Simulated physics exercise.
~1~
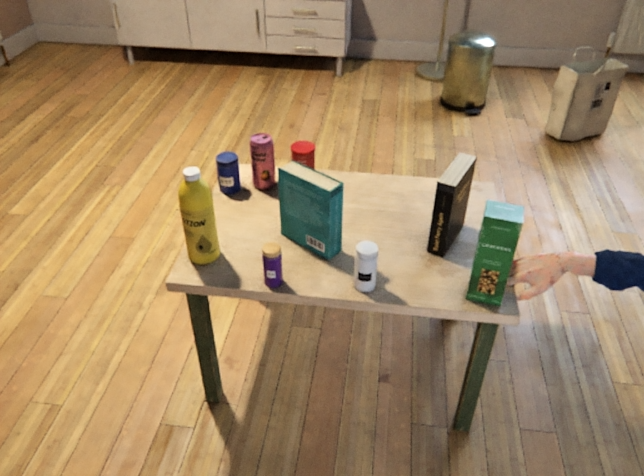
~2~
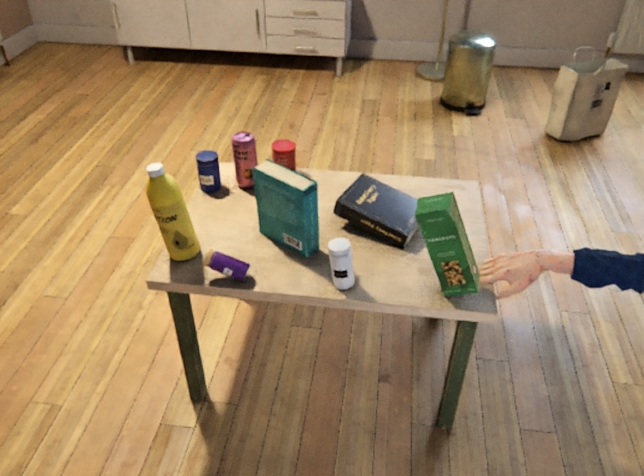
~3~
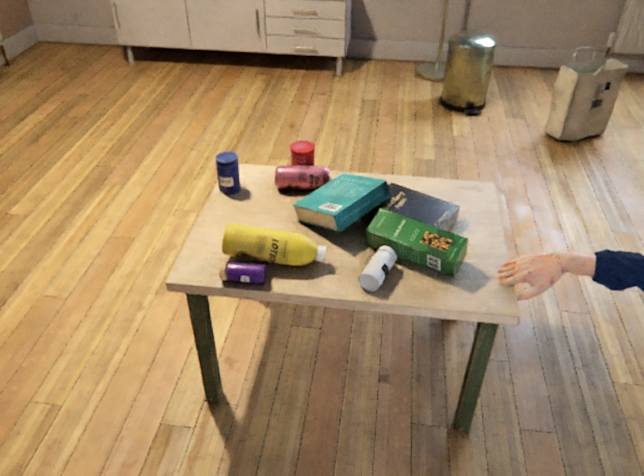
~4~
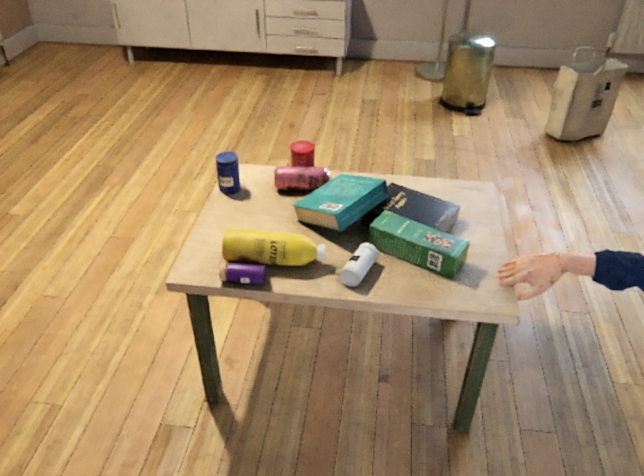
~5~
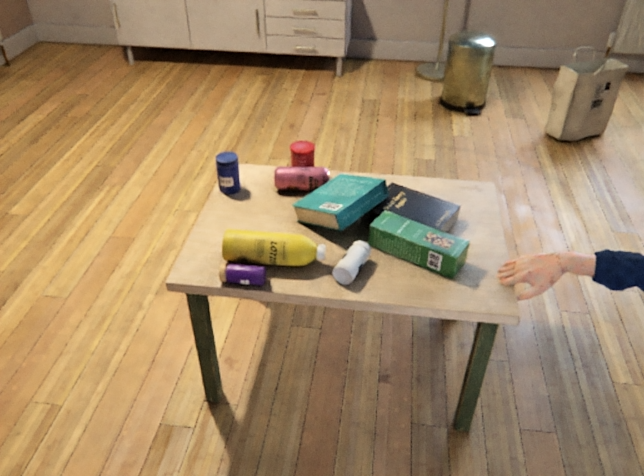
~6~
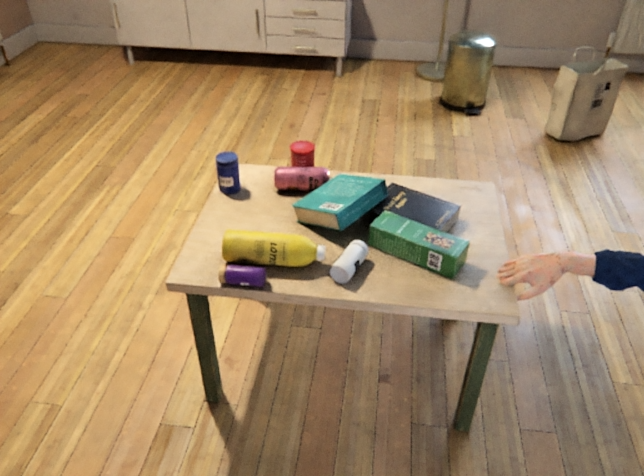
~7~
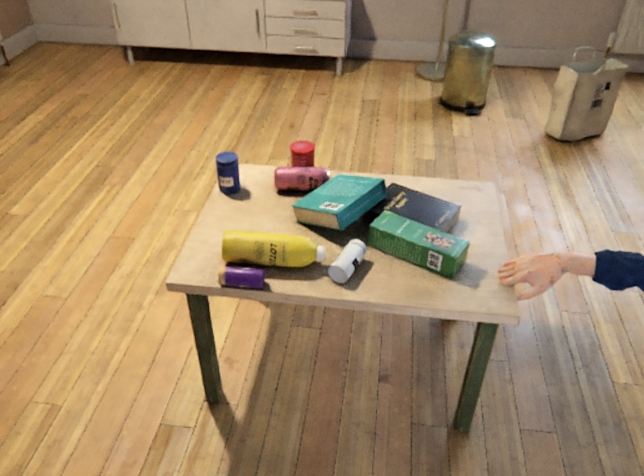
The small table, with a hand at its right edge, slid left and then back right, toppling the black book before the white shaker, and most items ended up lying down while the blue jar and red tin stayed upright.
